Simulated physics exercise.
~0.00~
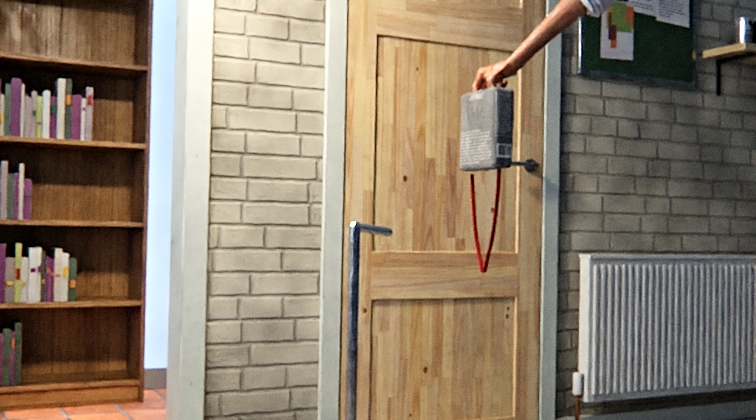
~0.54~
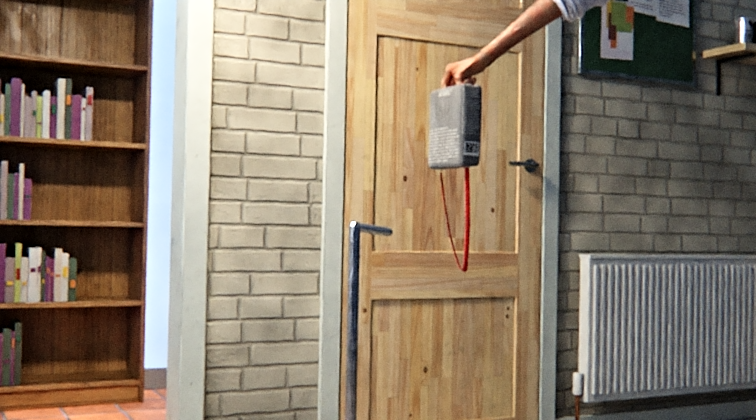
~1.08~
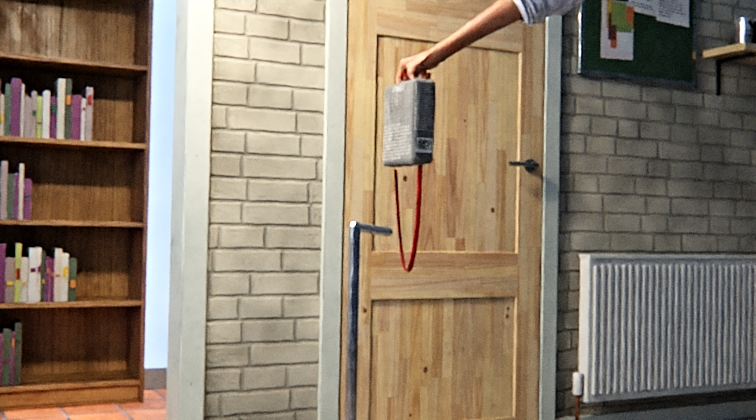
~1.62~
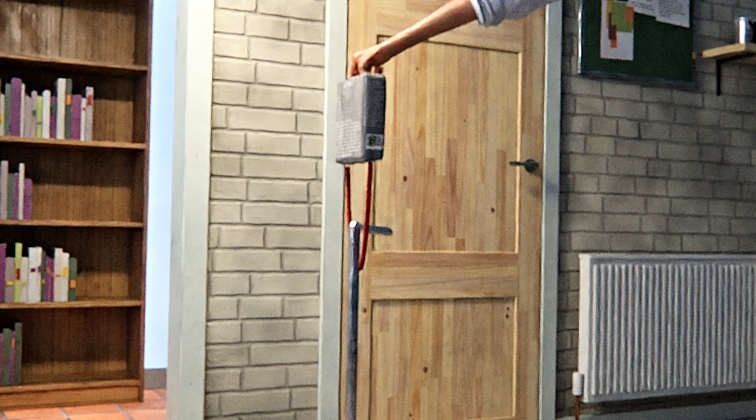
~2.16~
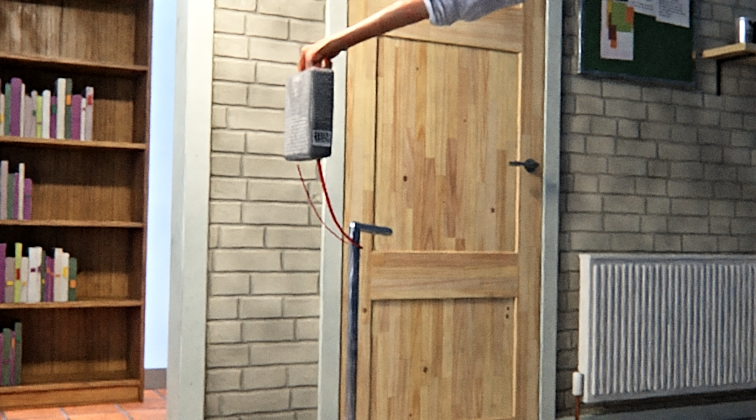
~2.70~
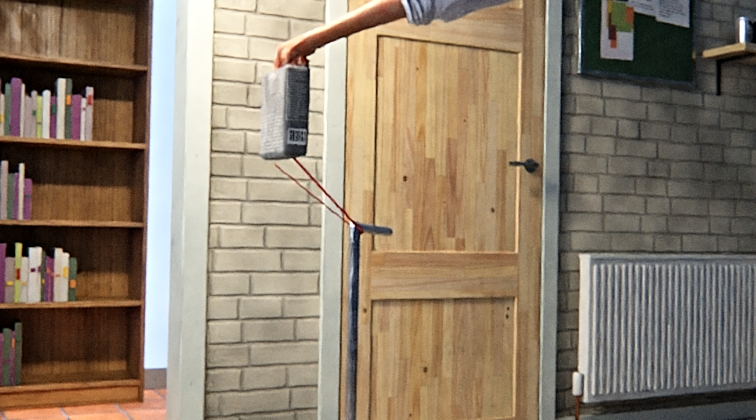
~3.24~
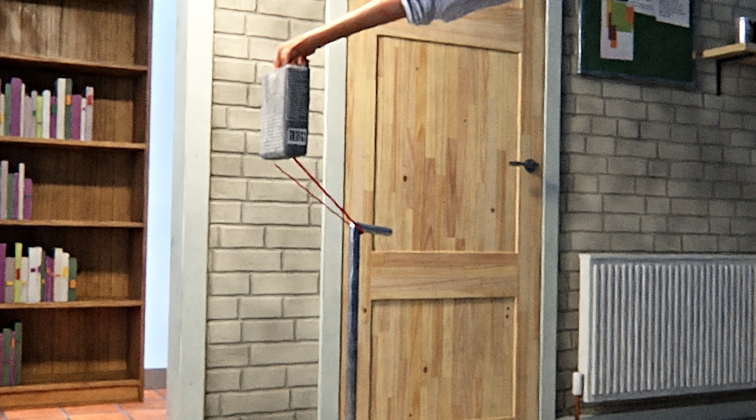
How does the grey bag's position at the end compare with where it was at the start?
At the start the grey bag is to the right of the hooked post, in front of the wooden door near its handle. At the end it is to the left of the post, in front of the brick wall.
The clip opens with a hand holding a grey bag upright in front of a wooden door, a red loop dangling beneath it. A dark post with a short hooked arm stands near the door's left edge, between a bookcase and a radiator. The arm carries the bag steadily left, and the free-hanging loop nears the post. As the bag passes above the post, the loop catches on the hook. The bag moves a little farther left, drawing the loop into a slant, then stops against the brick wall, with the loop tight round the post and the hand still gripping it.
